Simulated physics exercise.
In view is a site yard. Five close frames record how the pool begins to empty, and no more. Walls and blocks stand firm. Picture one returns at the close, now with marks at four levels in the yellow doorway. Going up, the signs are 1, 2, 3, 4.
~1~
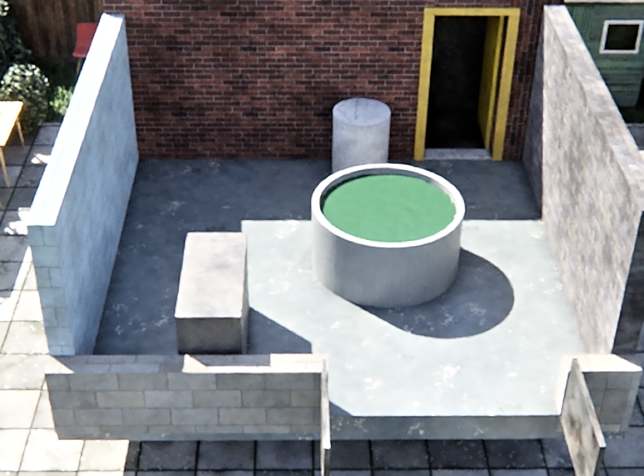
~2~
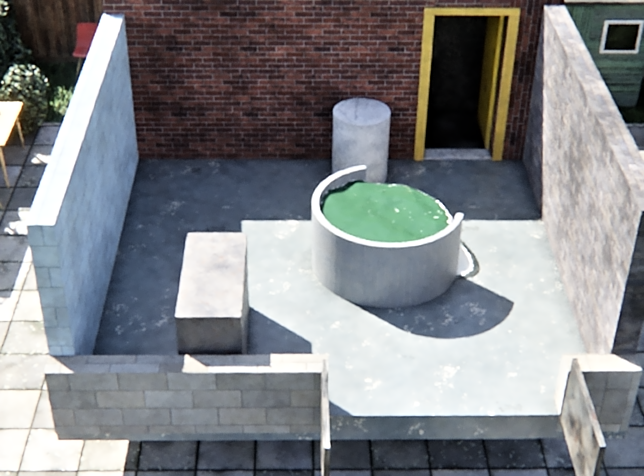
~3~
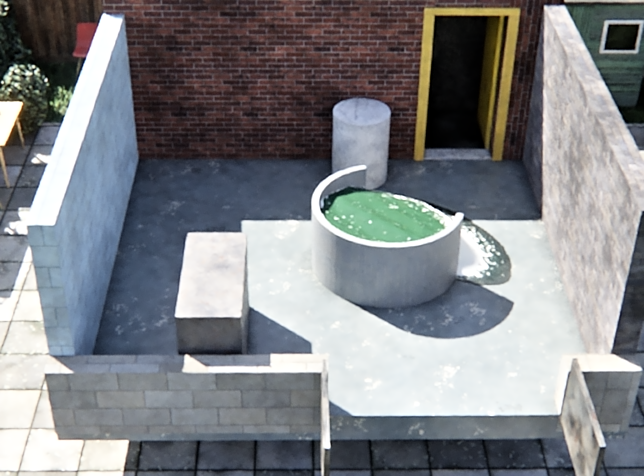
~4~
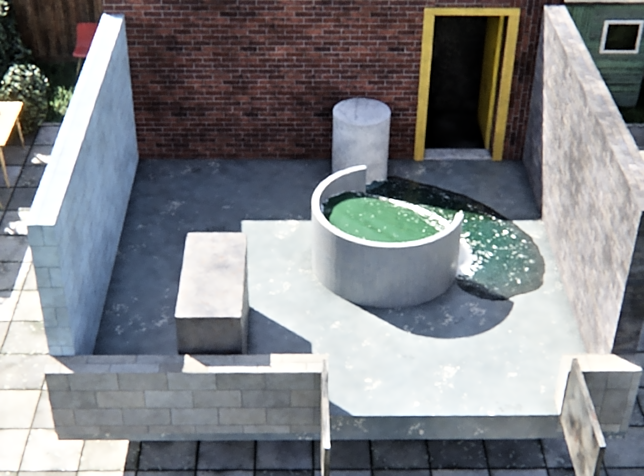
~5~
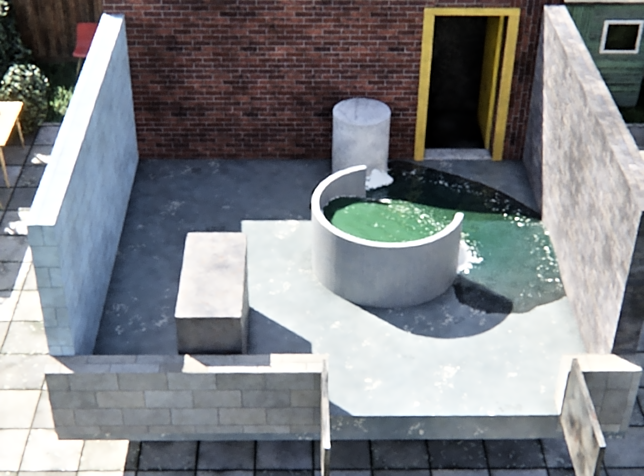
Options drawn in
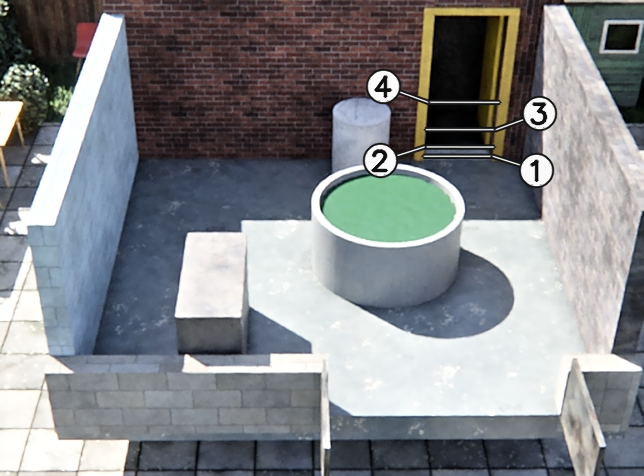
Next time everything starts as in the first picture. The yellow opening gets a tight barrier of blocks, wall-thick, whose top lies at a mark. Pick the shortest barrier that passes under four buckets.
3.
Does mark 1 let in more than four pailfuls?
Yes, that goes wrong.
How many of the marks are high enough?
Two.
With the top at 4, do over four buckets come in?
No.
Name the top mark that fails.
It is 2.
In white, 1 at (458, 156); 2 at (459, 147); 3 at (460, 129); 4 at (463, 102); from the bottom up 1, 2, 3, 4.
With 1, dozens of bucketfuls pour in.
With 2, about 11 bucketfuls get in.
With 3, a splash gets over, under a bucket.
With 4, nothing gets over.
